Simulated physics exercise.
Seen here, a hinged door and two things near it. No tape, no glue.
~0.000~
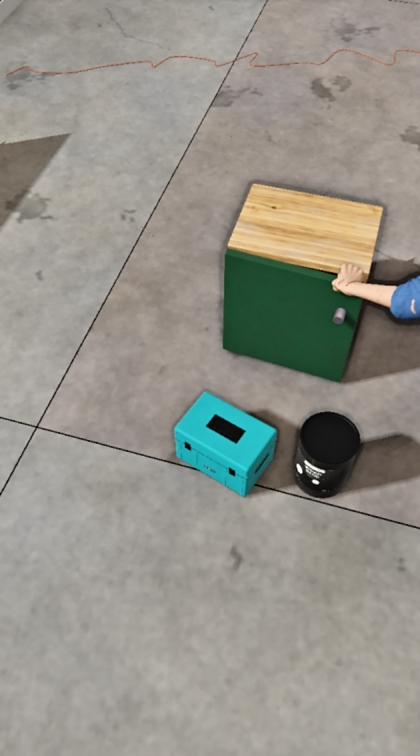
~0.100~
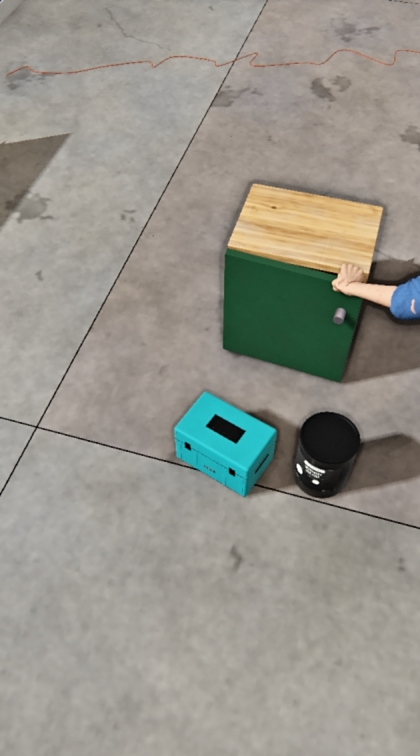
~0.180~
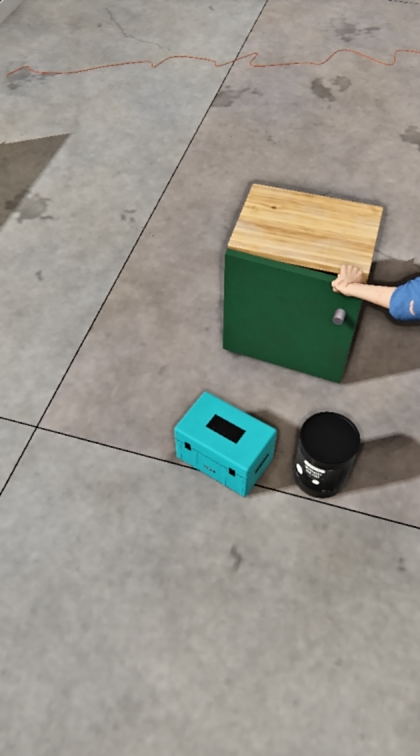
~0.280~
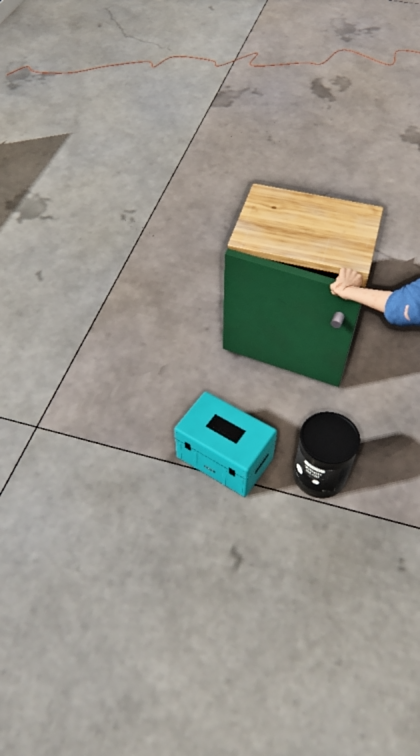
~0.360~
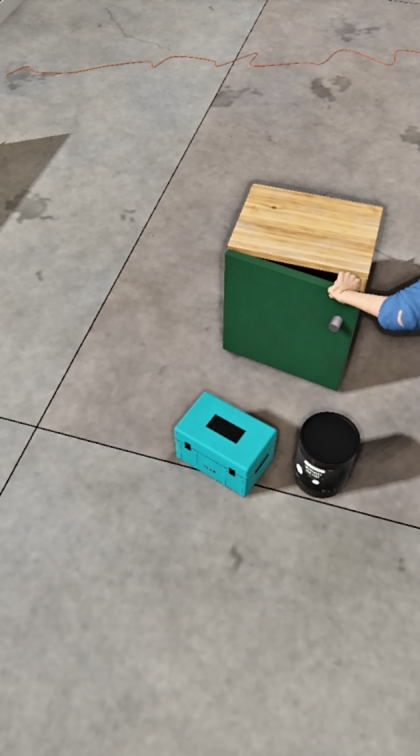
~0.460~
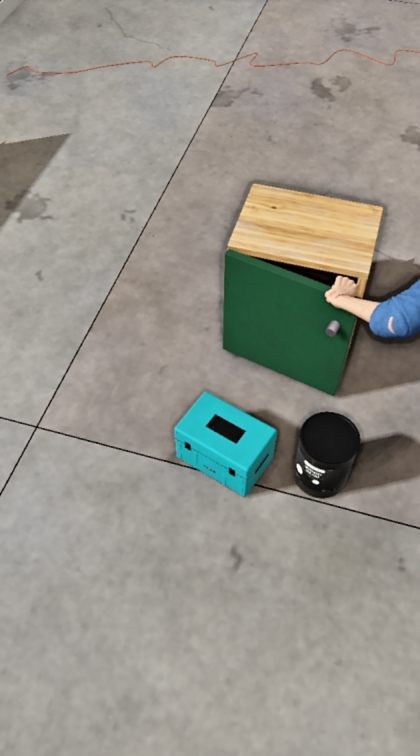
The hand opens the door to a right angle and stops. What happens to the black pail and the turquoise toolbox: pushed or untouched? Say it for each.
The black pail remains where it is; the turquoise toolbox is pushed along.
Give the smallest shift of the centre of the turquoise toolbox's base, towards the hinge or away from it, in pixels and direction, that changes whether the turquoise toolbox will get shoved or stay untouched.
A shift of 36 pixels, going down.
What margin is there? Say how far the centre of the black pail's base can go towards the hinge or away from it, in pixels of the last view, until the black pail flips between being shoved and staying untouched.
Roughly 20 pixels up.
By 2.10 s, door 66° open; black pail at rest near (325, 456); turquoise toolbox shifted a little near (213, 452).
When it is over (3.4 s), the black pail escapes contact, near (325, 456); the turquoise toolbox gets knocked, near (183, 467).
